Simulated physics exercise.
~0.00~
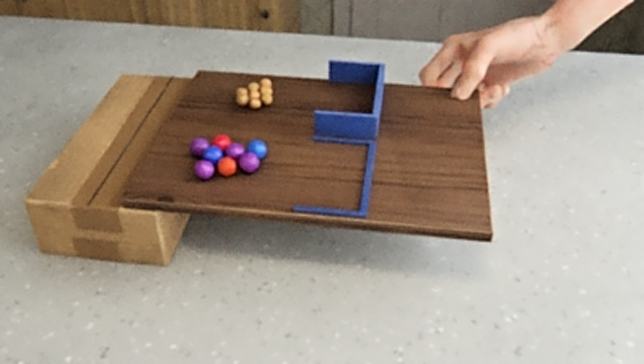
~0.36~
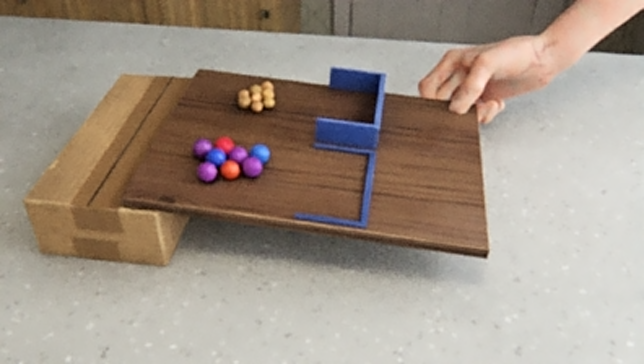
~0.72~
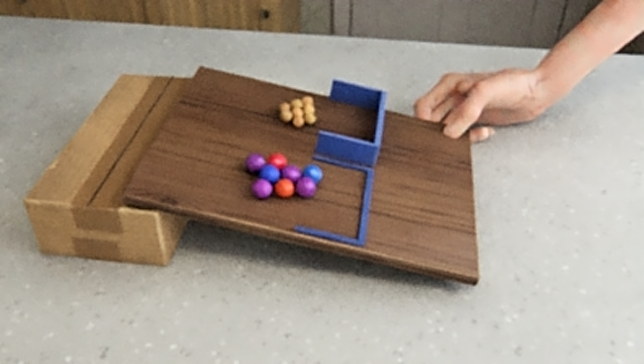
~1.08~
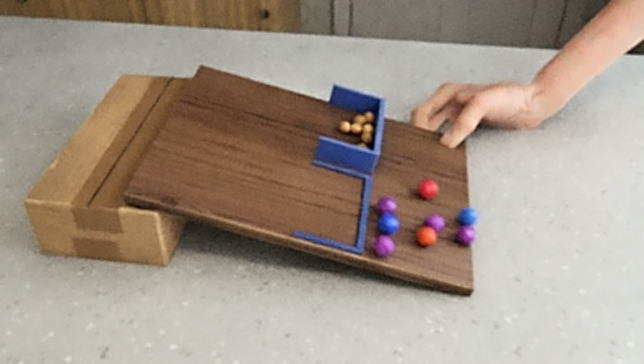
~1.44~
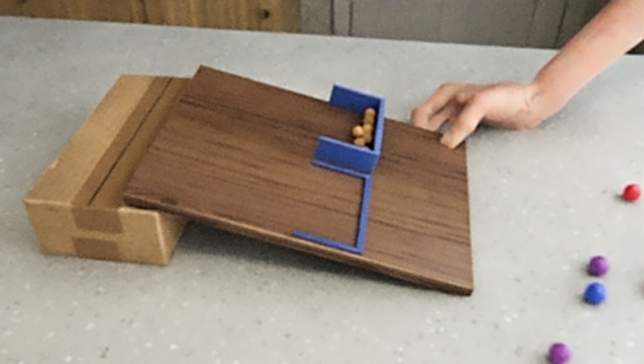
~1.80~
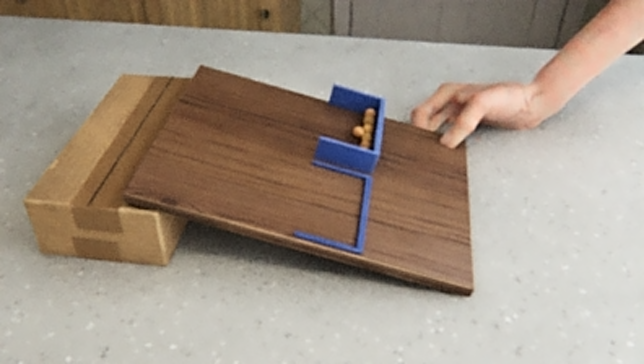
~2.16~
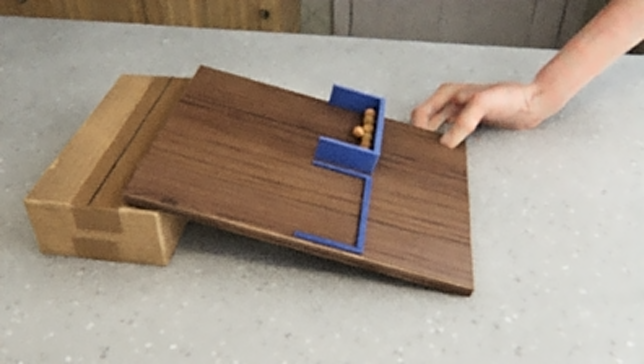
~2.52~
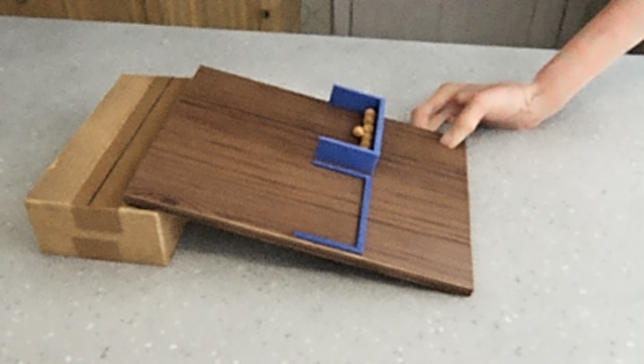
On a speckled counter, a hand tilting a wooden board, colourful balls rolling over a low blue bar, tan ones staying caught.
